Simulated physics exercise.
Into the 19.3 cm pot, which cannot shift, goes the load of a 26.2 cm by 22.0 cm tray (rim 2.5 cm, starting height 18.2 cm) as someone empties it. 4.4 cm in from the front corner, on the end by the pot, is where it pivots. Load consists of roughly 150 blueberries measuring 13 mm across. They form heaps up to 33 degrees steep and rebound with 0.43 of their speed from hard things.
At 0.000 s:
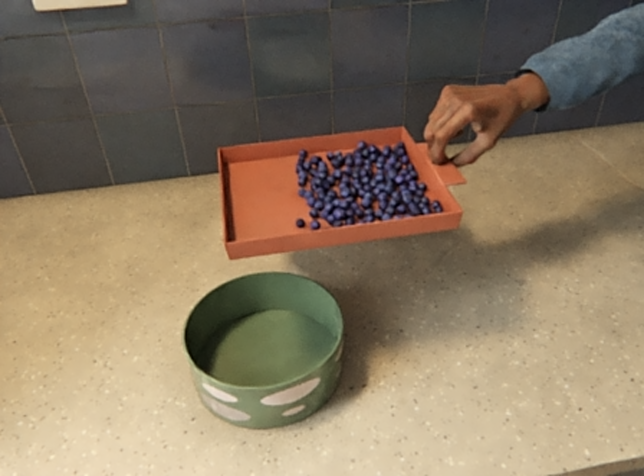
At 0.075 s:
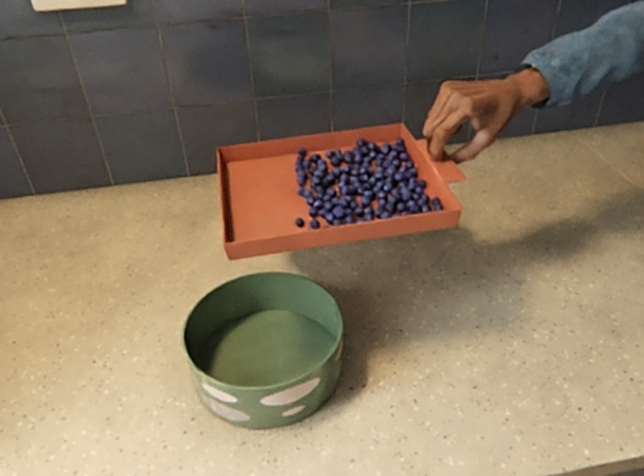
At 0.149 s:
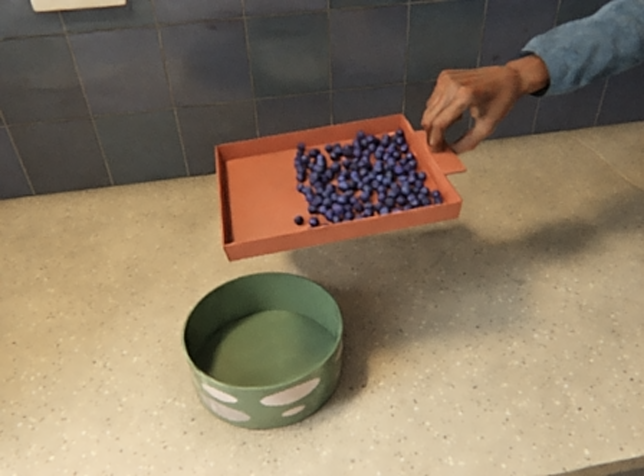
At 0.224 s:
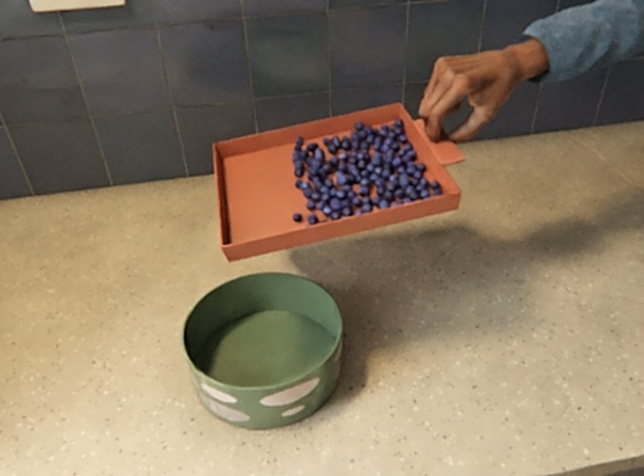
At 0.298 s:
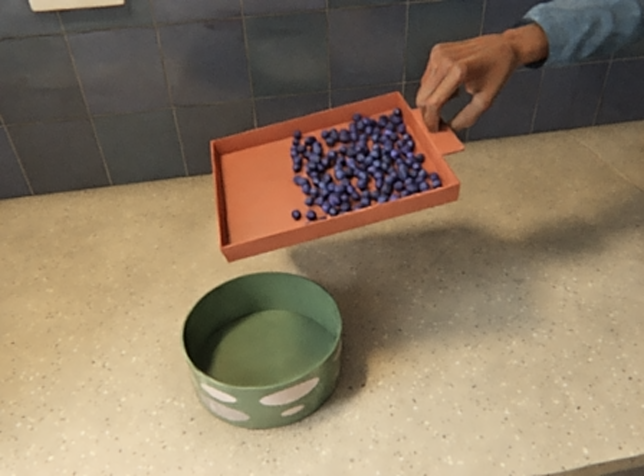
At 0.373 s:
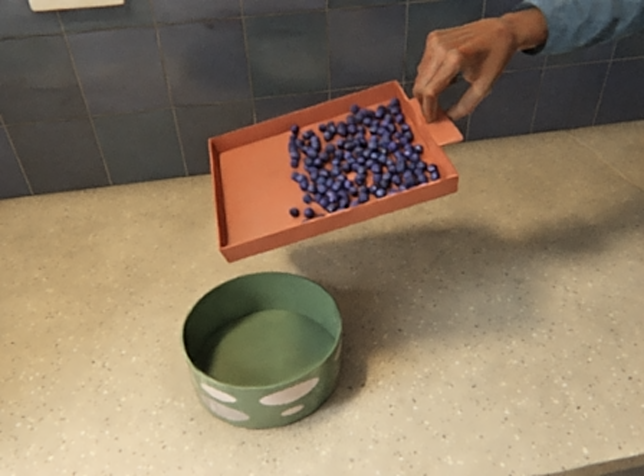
A hand gradually raising the right end of an orange tray of blueberries, tilting it leftward above a green pot on a counter.
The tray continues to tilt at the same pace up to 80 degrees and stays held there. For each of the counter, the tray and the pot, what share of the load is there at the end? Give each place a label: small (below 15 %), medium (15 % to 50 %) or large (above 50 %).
Shares by place: Counter small, tray large, pot small.
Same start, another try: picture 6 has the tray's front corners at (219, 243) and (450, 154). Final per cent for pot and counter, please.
The pot gets 0 and the counter 5.
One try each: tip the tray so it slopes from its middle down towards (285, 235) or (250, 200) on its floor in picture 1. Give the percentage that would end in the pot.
I'd put it at roughly 5 per cent for the first tilt and roughly 0 per cent for the second.
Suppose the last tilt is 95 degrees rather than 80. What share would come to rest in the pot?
That comes out at some 65 per cent.
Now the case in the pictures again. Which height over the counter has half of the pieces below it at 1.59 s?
Roughly 26 cm above the counter.
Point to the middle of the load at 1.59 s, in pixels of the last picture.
(238, 184) or thereabouts.
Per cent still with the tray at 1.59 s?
Some 100 per cent of the load.
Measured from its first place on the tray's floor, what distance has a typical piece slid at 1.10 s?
It has moved some 11 cm from its start.
After 1.10 s, tilt 44 degrees; the tray holds 100 %, the pot 0 %.
After 1.59 s, tilt 65 degrees; the tray holds 100 %, the pot 0 %.
After 2.15 s, tilt 80 degrees; the tray holds 100 %, the pot 0 %.
By 2.9 s all is still; counter 0 %, tray 95 %, pot 5 %.
